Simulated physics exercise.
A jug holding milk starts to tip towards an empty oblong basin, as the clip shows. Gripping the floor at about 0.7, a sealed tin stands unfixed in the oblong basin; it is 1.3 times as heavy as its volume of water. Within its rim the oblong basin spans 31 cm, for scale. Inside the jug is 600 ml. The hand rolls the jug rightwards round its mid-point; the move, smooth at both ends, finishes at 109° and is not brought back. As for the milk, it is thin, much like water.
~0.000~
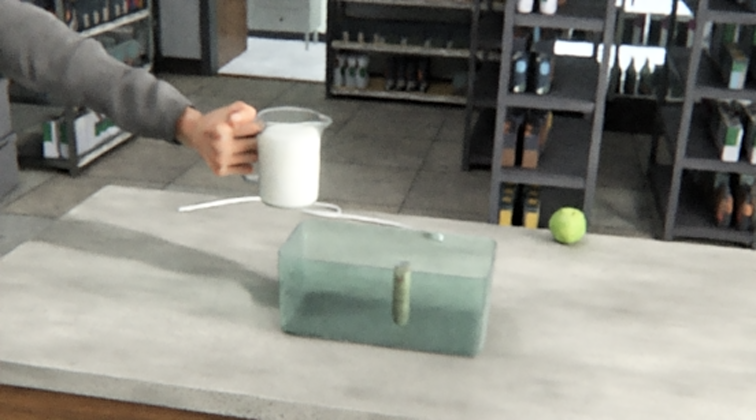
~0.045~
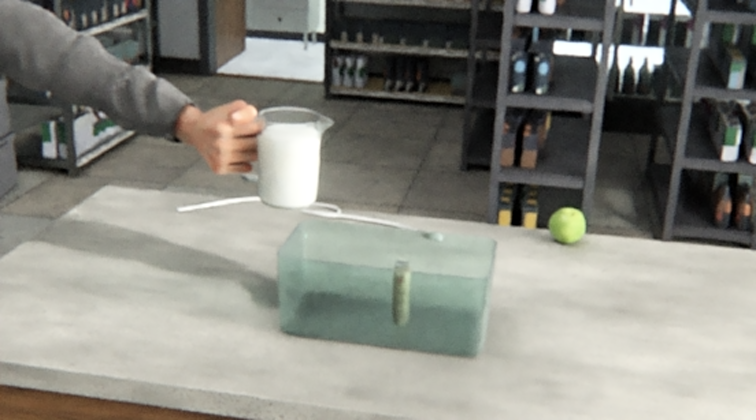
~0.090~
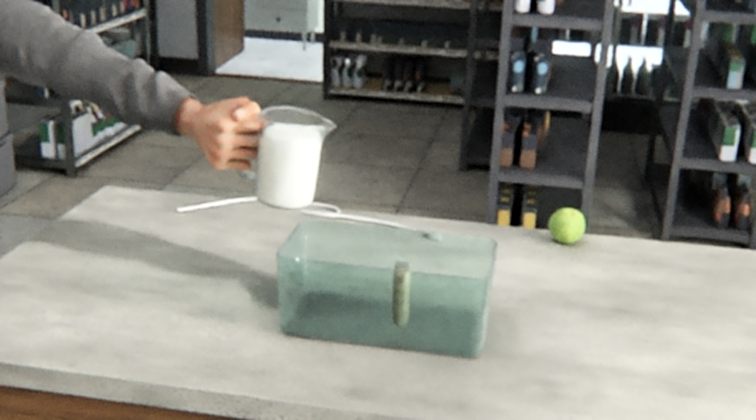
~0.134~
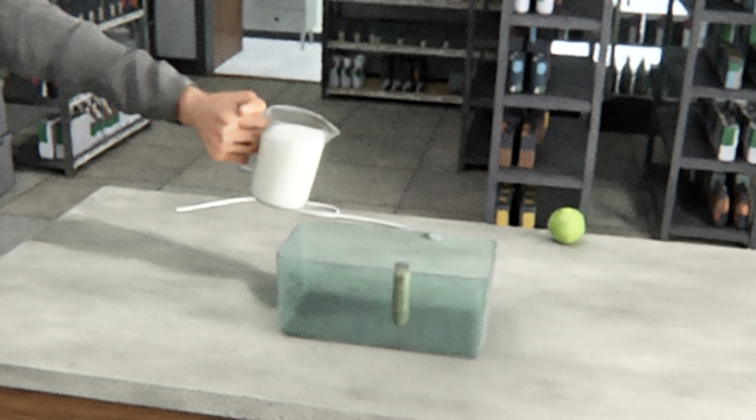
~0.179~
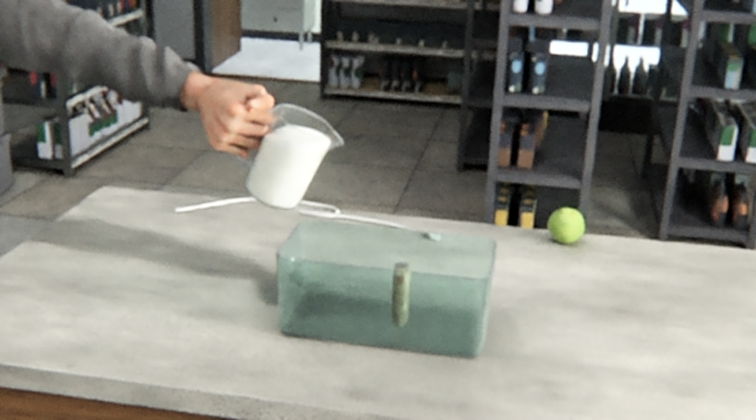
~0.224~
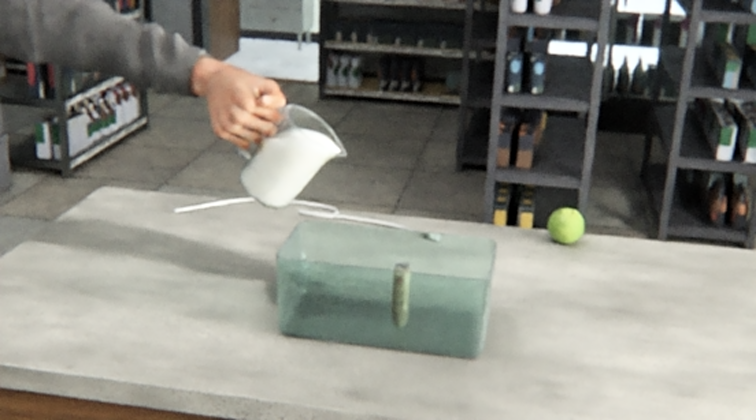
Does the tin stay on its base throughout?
Yes, looks like it will stay erect.
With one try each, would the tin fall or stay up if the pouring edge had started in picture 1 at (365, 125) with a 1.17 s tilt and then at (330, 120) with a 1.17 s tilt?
In the first try it comes down; in the second it remains standing.
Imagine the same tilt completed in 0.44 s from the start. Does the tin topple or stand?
Outcome - the tin remains standing.
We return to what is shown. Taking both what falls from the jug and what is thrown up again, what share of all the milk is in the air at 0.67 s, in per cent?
Roughly 16 per cent.
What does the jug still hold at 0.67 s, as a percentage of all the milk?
About 16 per cent.
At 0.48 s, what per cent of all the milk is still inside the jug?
Close to 62 in a hundred.
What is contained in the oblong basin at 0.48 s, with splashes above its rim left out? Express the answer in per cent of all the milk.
Estimate - around 16 in a hundred parts.
After 0.48 s the tilt is 101° and 62 per cent is still to pour; the tin stands where it began.
After 0.67 s the tilt is 109° and 17 per cent is still to pour; the tin stands where it began.
After 0.87 s the tilt is 109° and 2 per cent is still to pour; the tin stands where it began.
After 1.08 s the tilt is 109° and 0 per cent is still to pour; the tin stands where it began.
In the end the tin stands where it began.
